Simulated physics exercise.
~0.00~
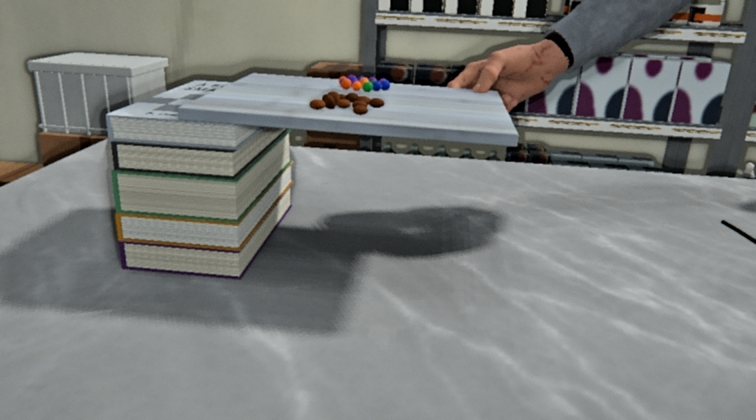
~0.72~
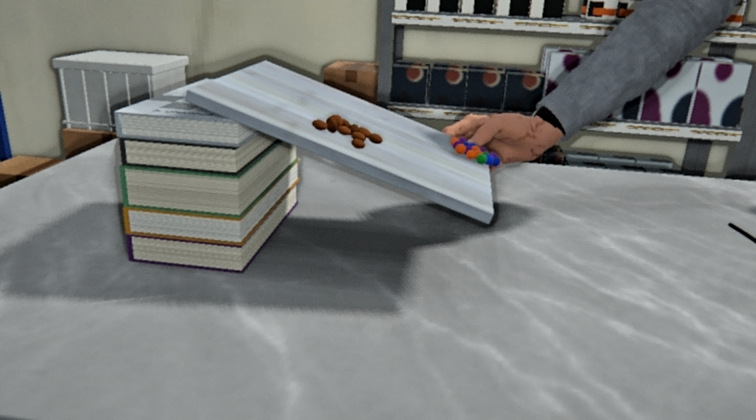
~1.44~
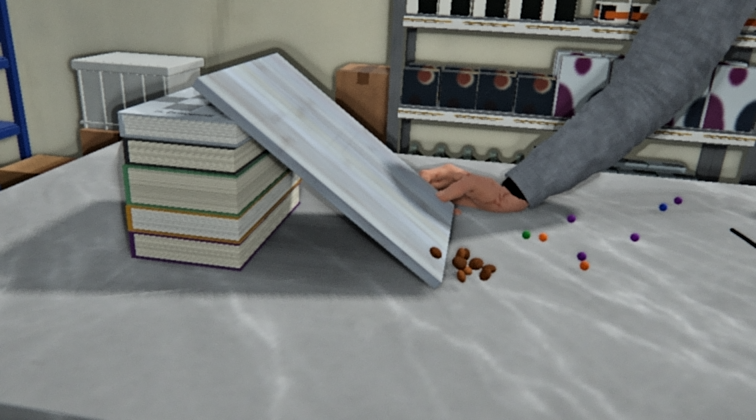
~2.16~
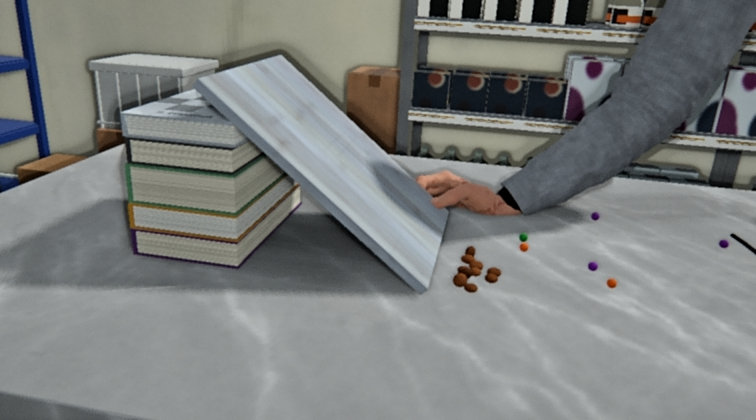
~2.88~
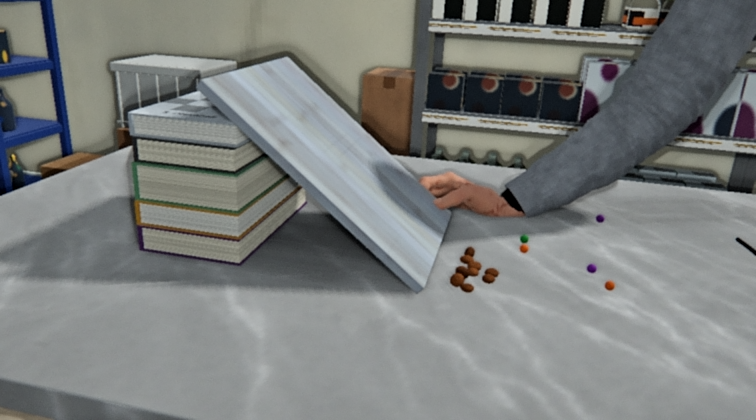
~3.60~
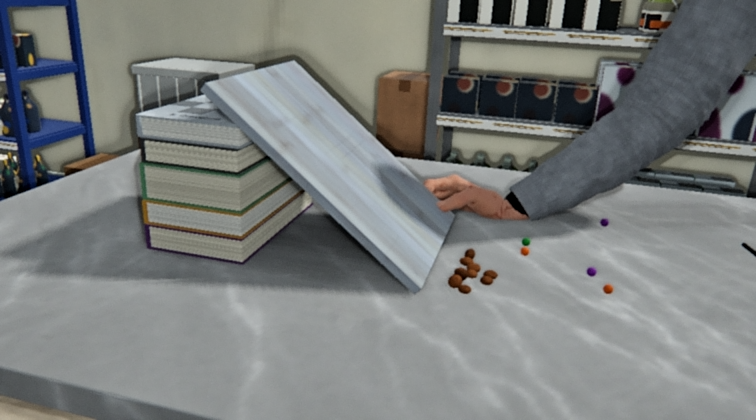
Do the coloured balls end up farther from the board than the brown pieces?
Yes, the coloured balls roll well away across the table to the right, while the brown pieces stay bunched near the foot of the board.
